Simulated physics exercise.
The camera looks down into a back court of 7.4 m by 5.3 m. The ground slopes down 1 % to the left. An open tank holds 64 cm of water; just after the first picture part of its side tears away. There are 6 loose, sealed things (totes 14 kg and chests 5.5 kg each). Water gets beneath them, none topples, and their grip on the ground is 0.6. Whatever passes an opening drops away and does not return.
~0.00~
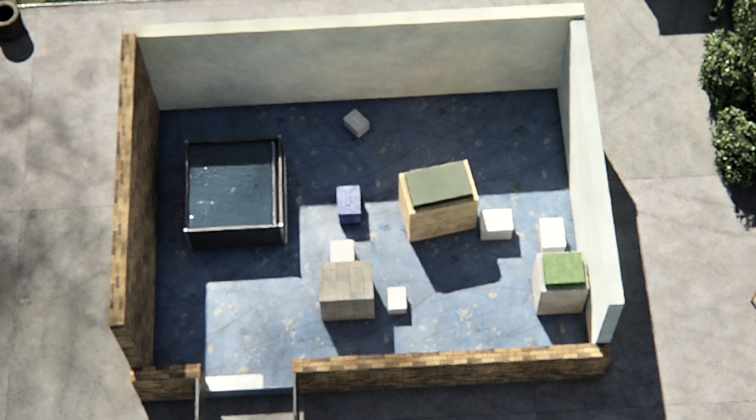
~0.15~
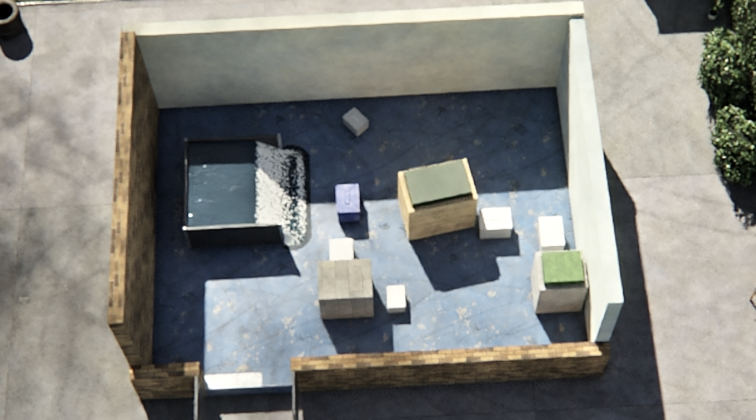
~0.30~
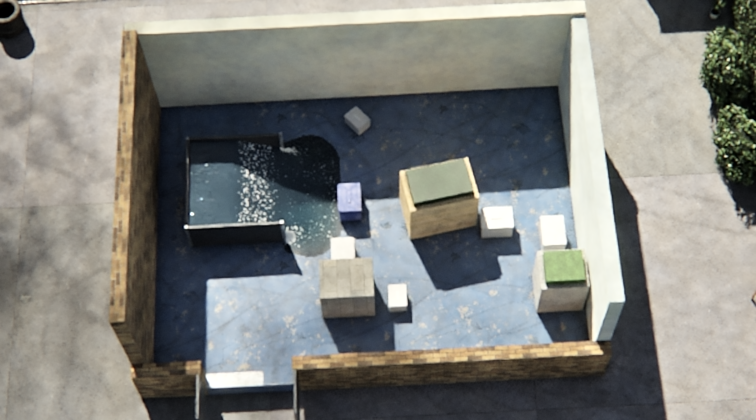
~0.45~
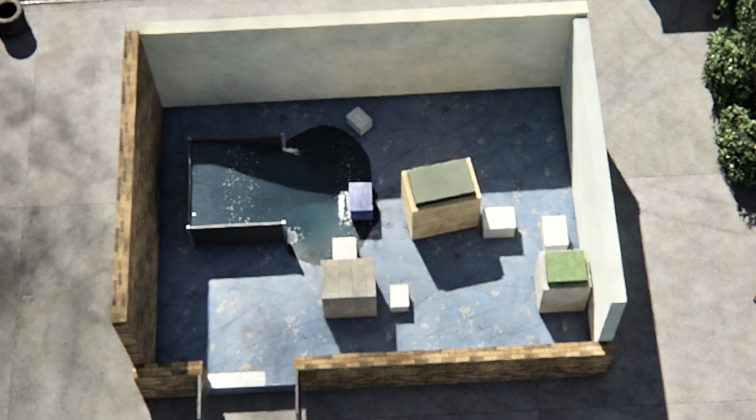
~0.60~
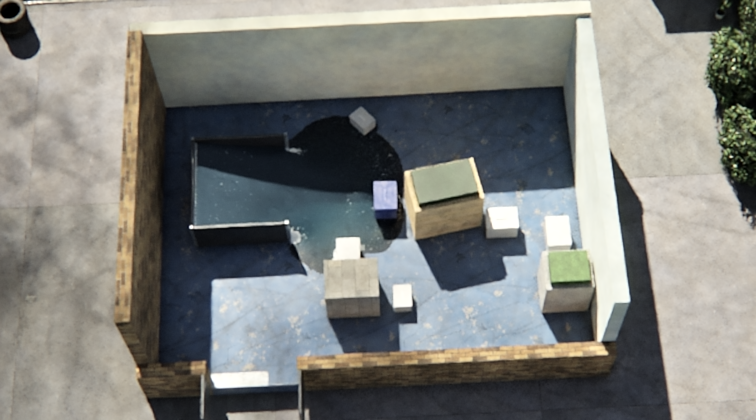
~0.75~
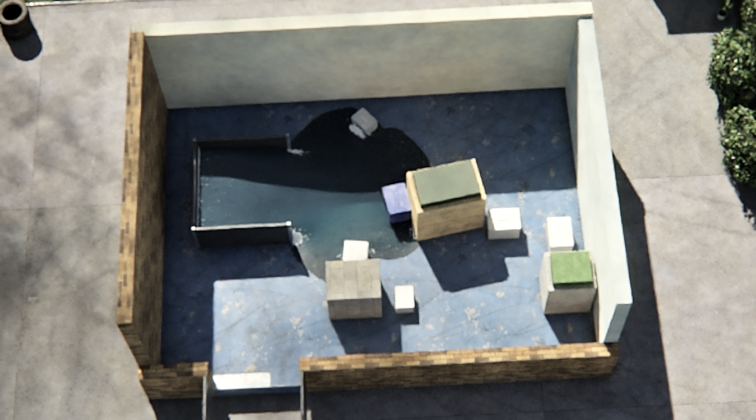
In a walled courtyard, the right side of a dark water tank burst open and water spread across the blue floor, pushing a small blue box right until it was against a larger wooden box.
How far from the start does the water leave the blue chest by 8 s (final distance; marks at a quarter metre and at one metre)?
Blue chest travels far.
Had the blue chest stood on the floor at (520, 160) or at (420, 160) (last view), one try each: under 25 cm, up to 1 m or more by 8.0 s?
In turn: It ends far away; it ends far away.
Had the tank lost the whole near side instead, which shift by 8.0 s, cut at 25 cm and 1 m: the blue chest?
In that case the blue chest holds its place.
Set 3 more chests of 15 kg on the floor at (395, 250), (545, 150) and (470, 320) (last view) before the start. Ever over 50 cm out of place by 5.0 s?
In turn: Past it, past it, over.
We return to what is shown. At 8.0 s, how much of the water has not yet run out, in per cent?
About 100 per cent.
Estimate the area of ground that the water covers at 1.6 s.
Some 18 m2.
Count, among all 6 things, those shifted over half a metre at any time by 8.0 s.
I count 6.
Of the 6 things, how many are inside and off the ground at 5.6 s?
4 of them.
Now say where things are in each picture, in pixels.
In the first picture, the blue chest at (349, 200), on the bottom; 2.7 m2 under water; 0 of 6 have shifted.
In the second picture, the blue chest at (348, 198) rests on the ground; 3.7 m2 under water; 0 of 6 have shifted.
In the third picture, the blue chest at (350, 197), on the bottom; 4.9 m2 under water; 0 of 6 have shifted.
In the fourth picture, the blue chest at (361, 197), on the bottom, 16 cm from its start; 6.2 m2 under water; 1 of 6 have shifted.
In the fifth picture, the blue chest at (385, 195), on the bottom, 54 cm from its start; 7.7 m2 under water; 1 of 6 have shifted.
In the sixth picture, the blue chest at (397, 199) rests on the ground, 71 cm from its start; 9.2 m2 under water; 2 of 6 have shifted.
After 1.6 s the blue chest is near (397, 193), 0.7 m from its start, afloat; 0 of 6 are out; 2 afloat.
After 3.6 s the blue chest is near (447, 96), 2.6 m from its start, afloat; 0 of 6 are out; 4 afloat.
After 5.6 s the blue chest is near (466, 105), 2.7 m from its start, afloat; 0 of 6 are out; 4 afloat.
After 8.0 s the blue chest is near (458, 132), 2.2 m from its start, afloat; 0 of 6 are out; 4 afloat.
